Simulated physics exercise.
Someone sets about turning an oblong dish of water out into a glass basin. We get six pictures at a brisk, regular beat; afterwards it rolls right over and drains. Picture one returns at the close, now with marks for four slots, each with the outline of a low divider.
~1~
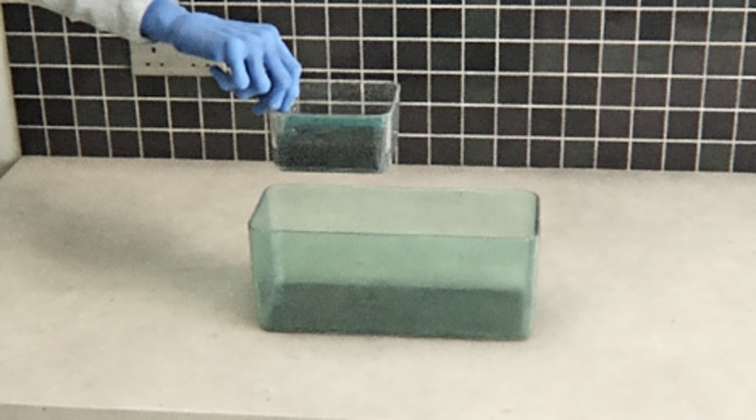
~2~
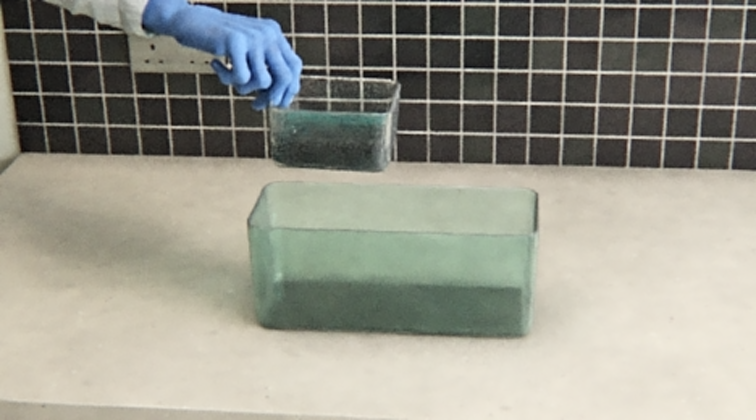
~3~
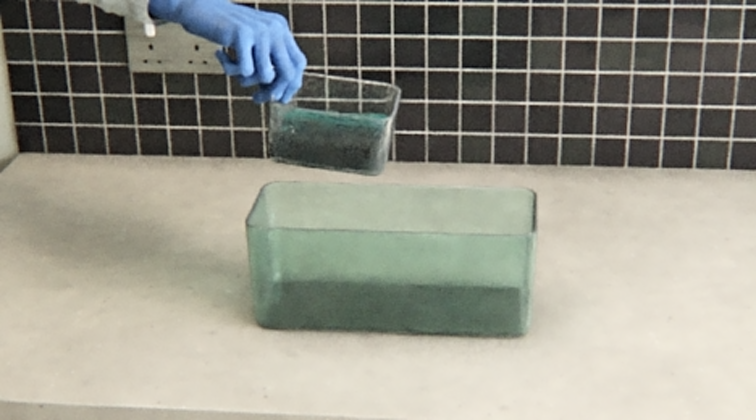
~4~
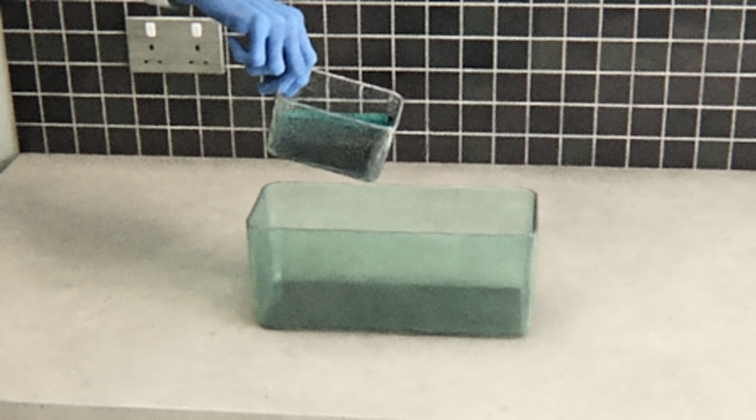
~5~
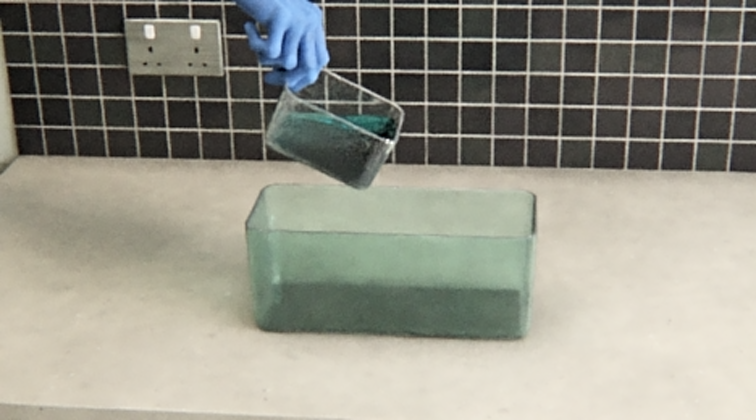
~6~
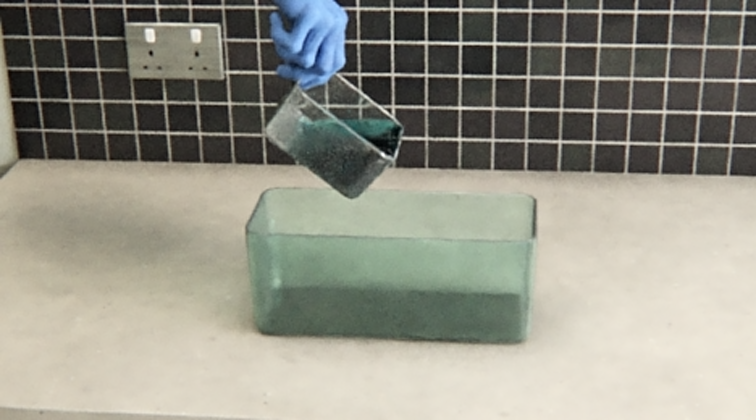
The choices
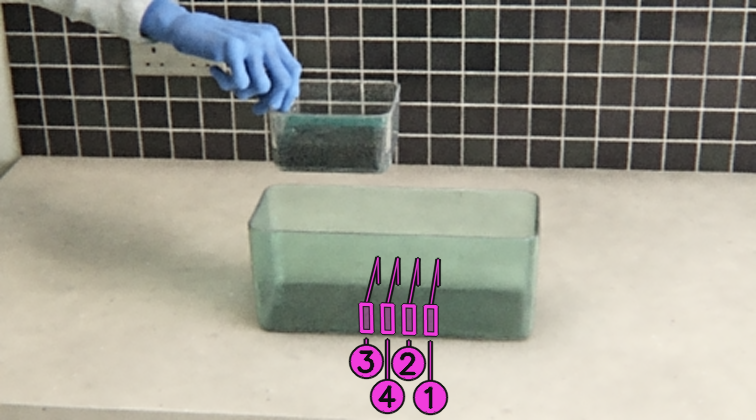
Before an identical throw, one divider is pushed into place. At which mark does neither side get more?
1 is best.
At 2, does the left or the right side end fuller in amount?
The right side.
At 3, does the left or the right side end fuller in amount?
The right side.
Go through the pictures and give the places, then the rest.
Upright, lip at (393, 98); basin from (258, 325) to (534, 336); nothing has left yet, in the first frame.
Upright, lip at (393, 97); nothing has left yet, in the second frame.
Tipped about 7°, lip at (394, 102); nothing has left yet, in the third frame.
Tipped about 16°, lip at (398, 111); nothing has left yet, in the fourth frame.
Tipped about 26°, lip at (398, 125); nothing has left yet, in the fifth frame.
Tipped about 39°, lip at (398, 142); nothing has left yet, in the sixth frame.
In magenta, 1 at (430, 341); 2 at (408, 341); 3 at (366, 339); 4 at (387, 340).
With 1, about 53 % ends left of the wall and 46 % right of it.
With 2, about 26 % ends left of the wall and 74 % right of it.
With 3, about 5 % ends left of the wall and 95 % right of it.
With 4, about 9 % ends left of the wall and 91 % right of it.
